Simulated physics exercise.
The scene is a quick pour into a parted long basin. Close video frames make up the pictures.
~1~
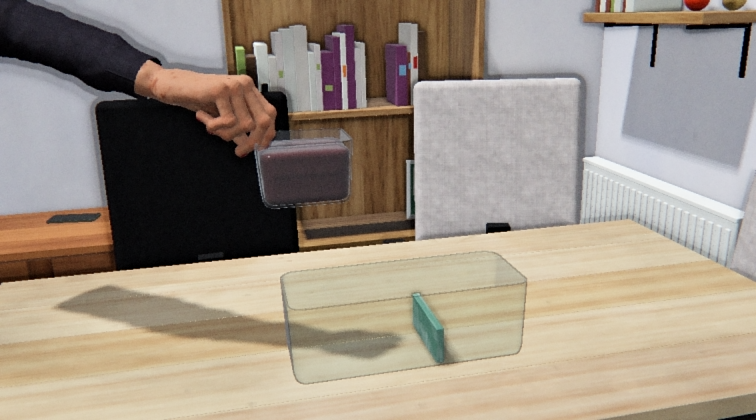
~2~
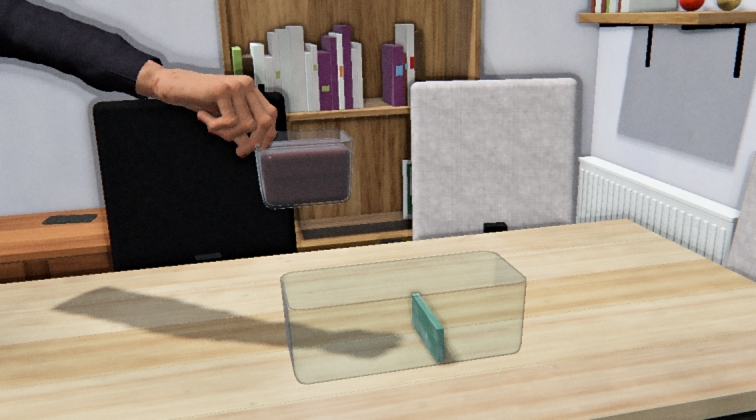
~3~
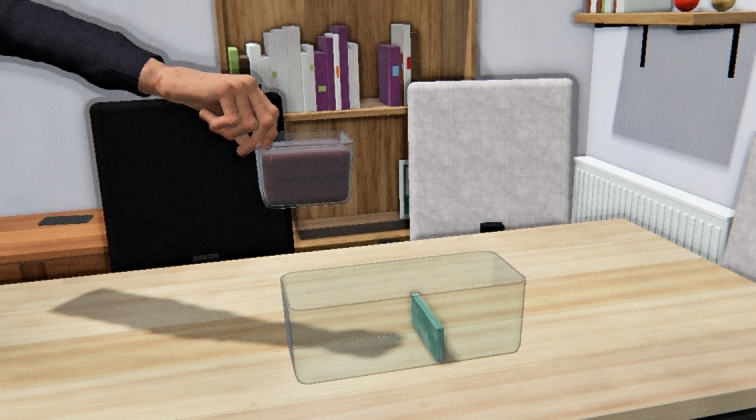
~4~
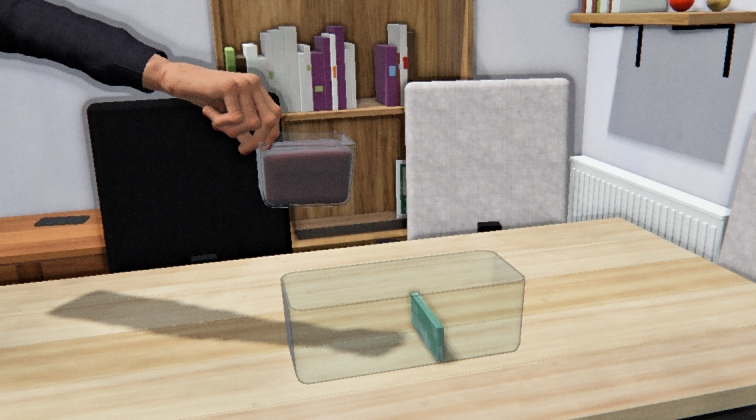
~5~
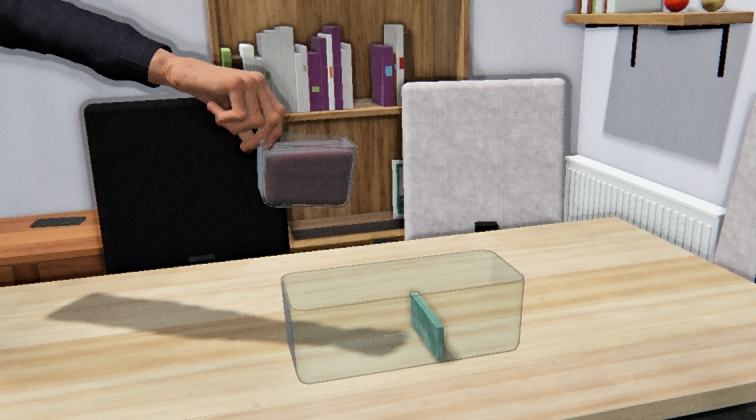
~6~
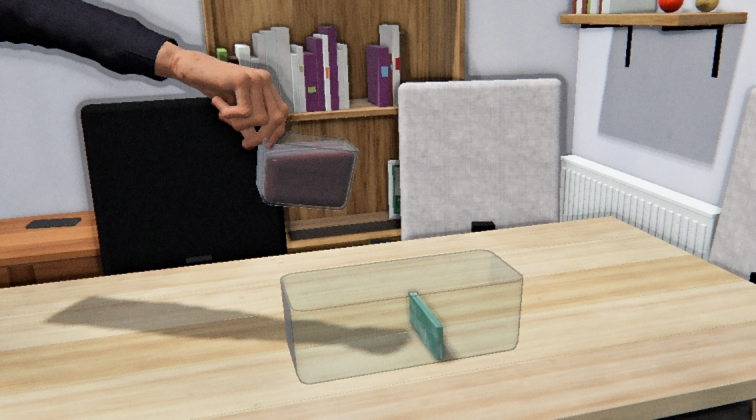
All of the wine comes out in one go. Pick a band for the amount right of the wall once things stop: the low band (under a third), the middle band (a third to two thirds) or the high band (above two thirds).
The low band.
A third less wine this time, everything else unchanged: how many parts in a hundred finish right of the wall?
My estimate is about 0 percent.
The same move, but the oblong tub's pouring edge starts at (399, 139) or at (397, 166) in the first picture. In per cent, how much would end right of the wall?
Around 85 percent first, around 80 percent second.
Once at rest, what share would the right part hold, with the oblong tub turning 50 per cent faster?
About 10 per cent.
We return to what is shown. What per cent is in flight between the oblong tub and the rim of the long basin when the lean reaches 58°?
25 %.
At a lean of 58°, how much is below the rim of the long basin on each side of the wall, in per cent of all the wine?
Left side 10 in a hundred, right side 0 in a hundred.
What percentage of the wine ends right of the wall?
Roughly 15 percent of it.
A moment on, the oblong tub is tipped part way and 64 per cent is still to pour, 9 is left of the wall and 0 right of it.
Next, the oblong tub is tipped on its side and 16 per cent is still to pour, 57 is left of the wall and 13 right of it.
Then the oblong tub is tipped on its side and 2 per cent is still to pour, 81 is left of the wall and 14 right of it.
Later the oblong tub is tipped on its side and 0 per cent is still to pour, 85 is left of the wall and 14 right of it.
In the end 85 per cent lies left of the wall, 14 right of it and 1 outside.
